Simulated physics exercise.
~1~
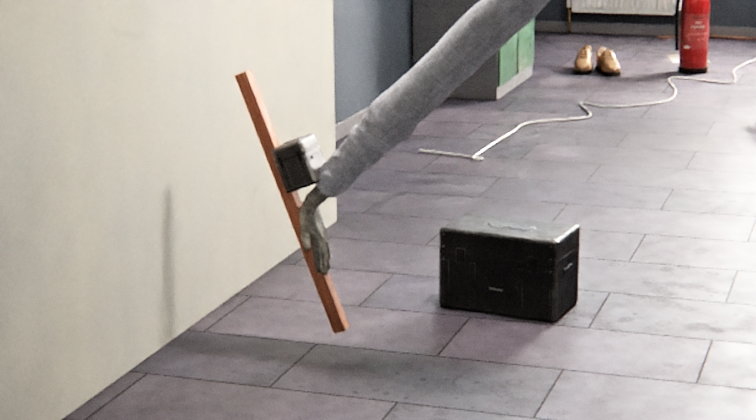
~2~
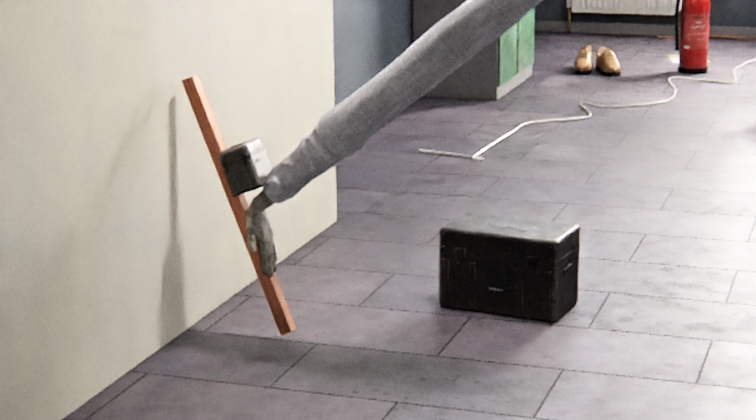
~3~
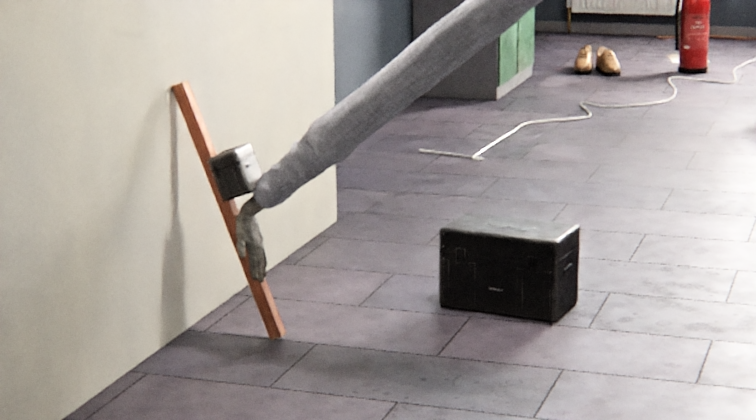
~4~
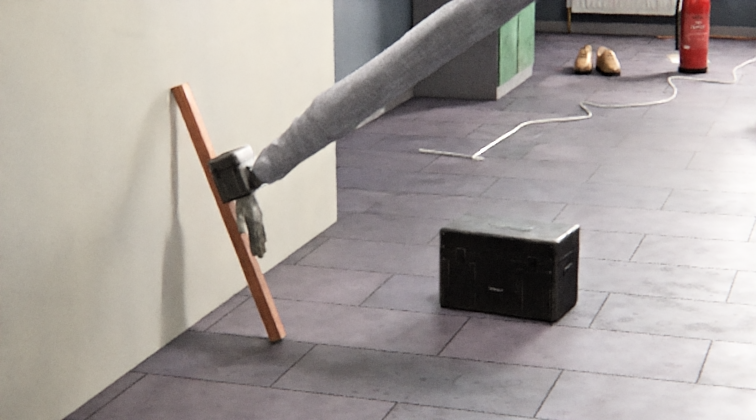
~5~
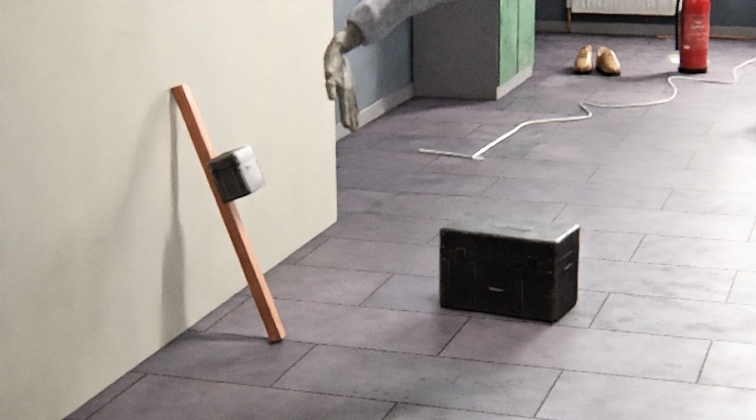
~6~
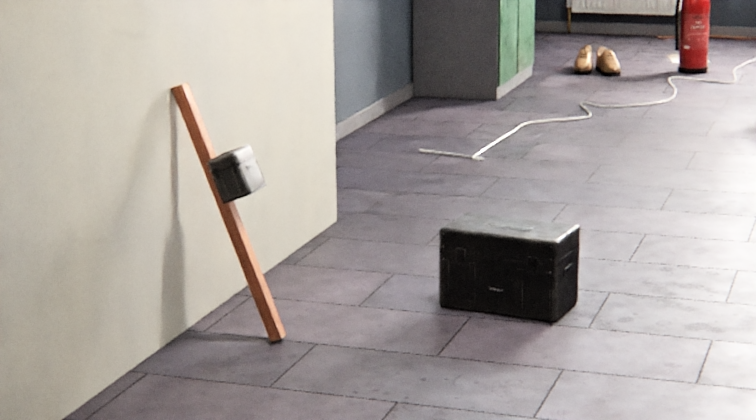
A gloved hand on a grey-sleeved arm moved an orange pole with a small block attached to the left and leaned it against a pale wall, then let go and withdrew, leaving the pole propped there while the black toolbox stayed put nearby.
